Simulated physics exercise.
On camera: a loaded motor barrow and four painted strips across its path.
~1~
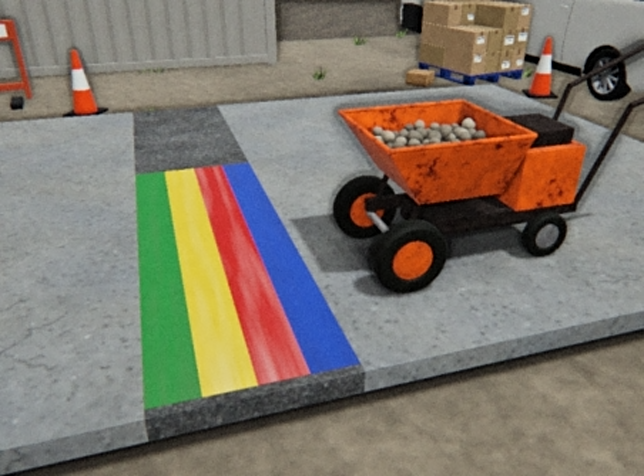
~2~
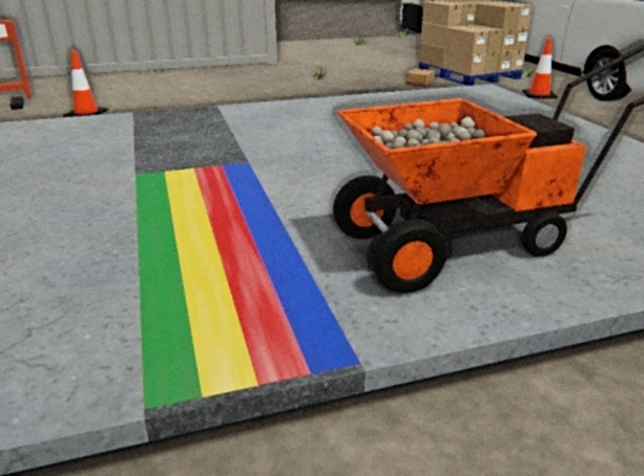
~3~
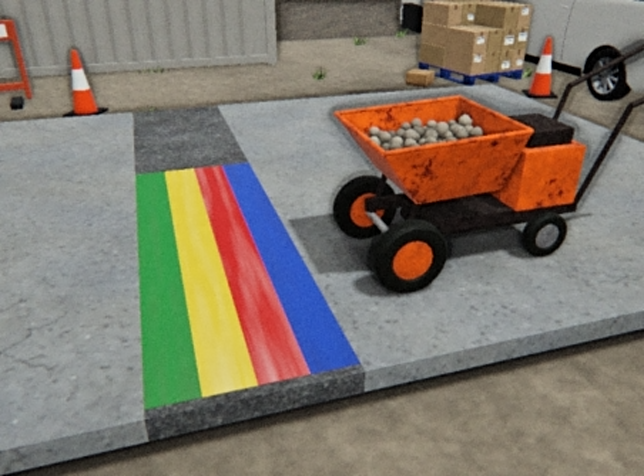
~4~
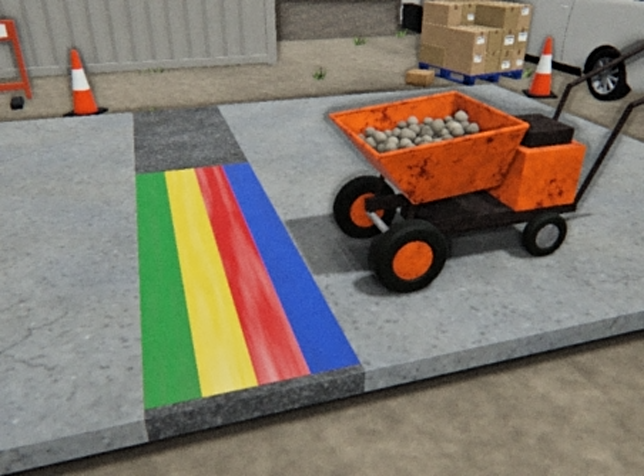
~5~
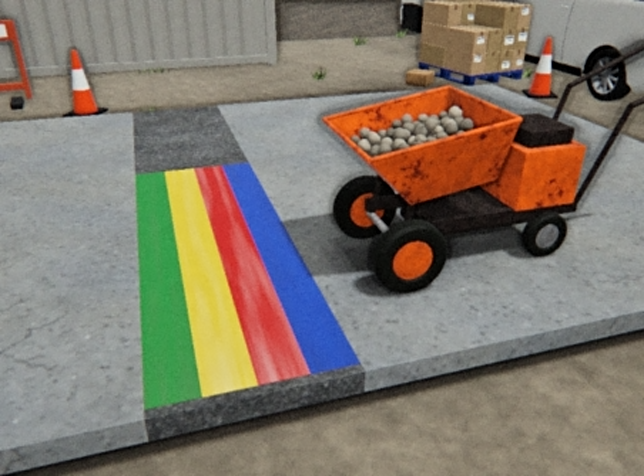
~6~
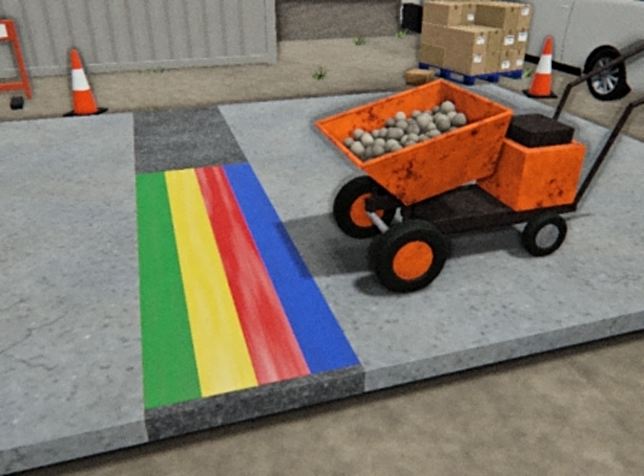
Orange motor barrow of rounded pebbles slowly tilting its skip forward to the left, wheels still, beside four painted colour strips.
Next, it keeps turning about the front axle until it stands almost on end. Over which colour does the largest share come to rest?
The heap favours the red strip.
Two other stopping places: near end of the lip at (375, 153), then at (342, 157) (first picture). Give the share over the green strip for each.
Roughly 10 per cent, and 20 per cent.
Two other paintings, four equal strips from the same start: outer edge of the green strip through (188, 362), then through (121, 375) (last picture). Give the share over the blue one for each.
About 0 and 10 per cent.
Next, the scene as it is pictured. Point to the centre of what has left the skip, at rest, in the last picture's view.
Roughly at (239, 281).
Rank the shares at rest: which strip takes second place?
It is the yellow one.
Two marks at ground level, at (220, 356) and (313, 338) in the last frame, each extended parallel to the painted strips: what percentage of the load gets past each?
In turn 10 and 80 in a hundred.
Soon after the last picture, skip tipped steeply; all in the skip.
A little later, skip tipped right over; most in the skip; a stray few over the blue strip; a small part over the red strip; a stray few over the yellow strip; a stray few falling.
Later still, skip tipped right over; about a quarter in the skip; a small part over the blue strip; about half over the red strip; about a quarter over the yellow strip; a small part over the green strip; a stray few off the paint.
At rest, skip tipped right over; a small part in the skip; a small part over the blue strip; about half over the red strip; about a quarter over the yellow strip; a small part over the green strip; a stray few off the paint.
